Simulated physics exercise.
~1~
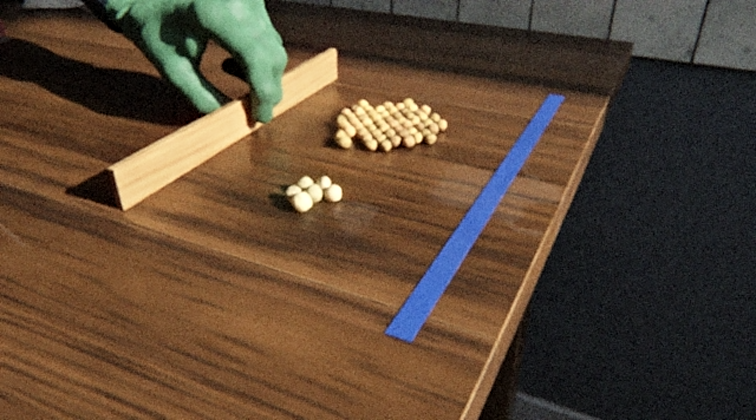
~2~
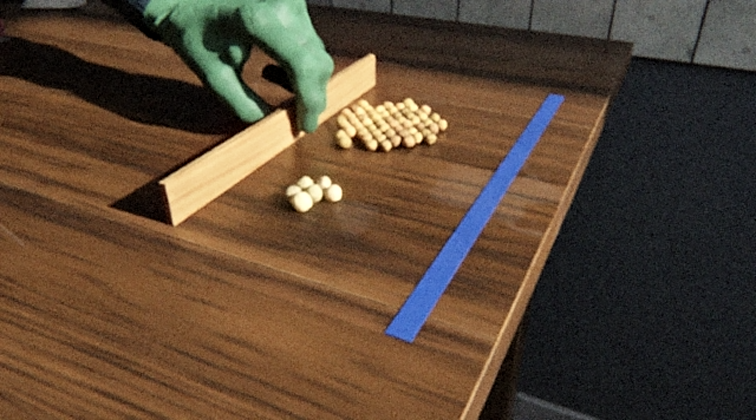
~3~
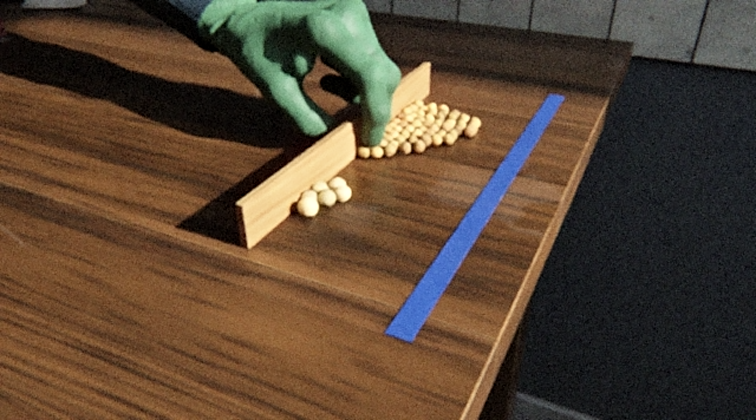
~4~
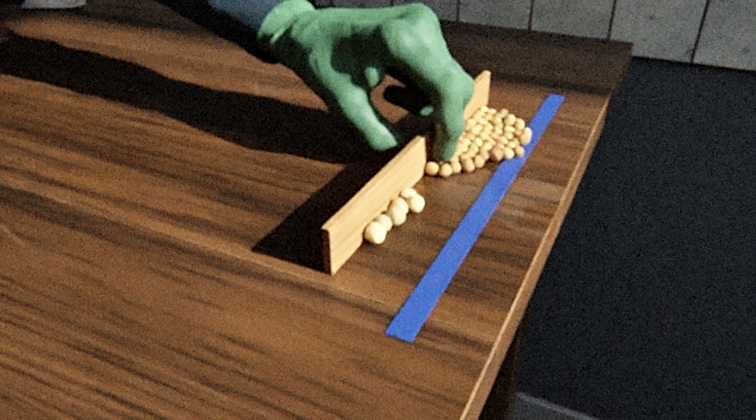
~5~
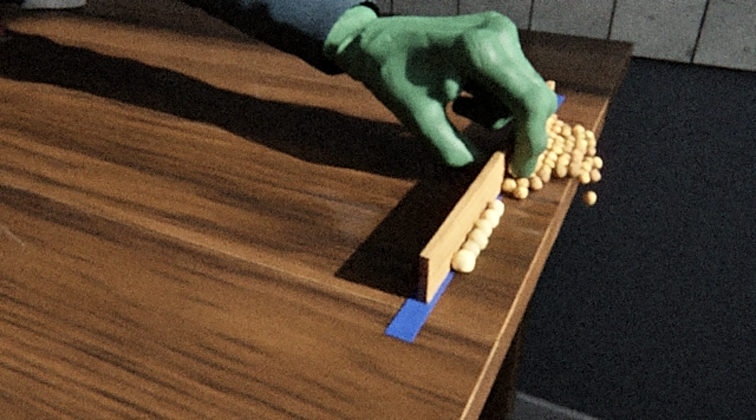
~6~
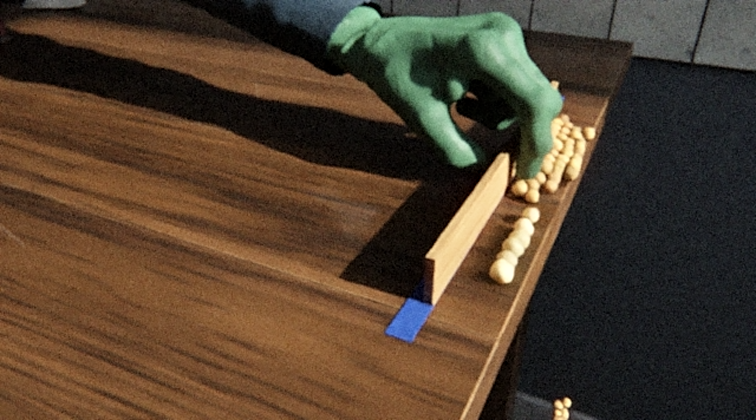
A green-gloved hand pushed an upright strip of wood rightward across a wooden table, sweeping two clusters of small pale balls along, and stopped at the blue tape; the nearer cluster stayed on the table while some of the farther one spilled over the edge.
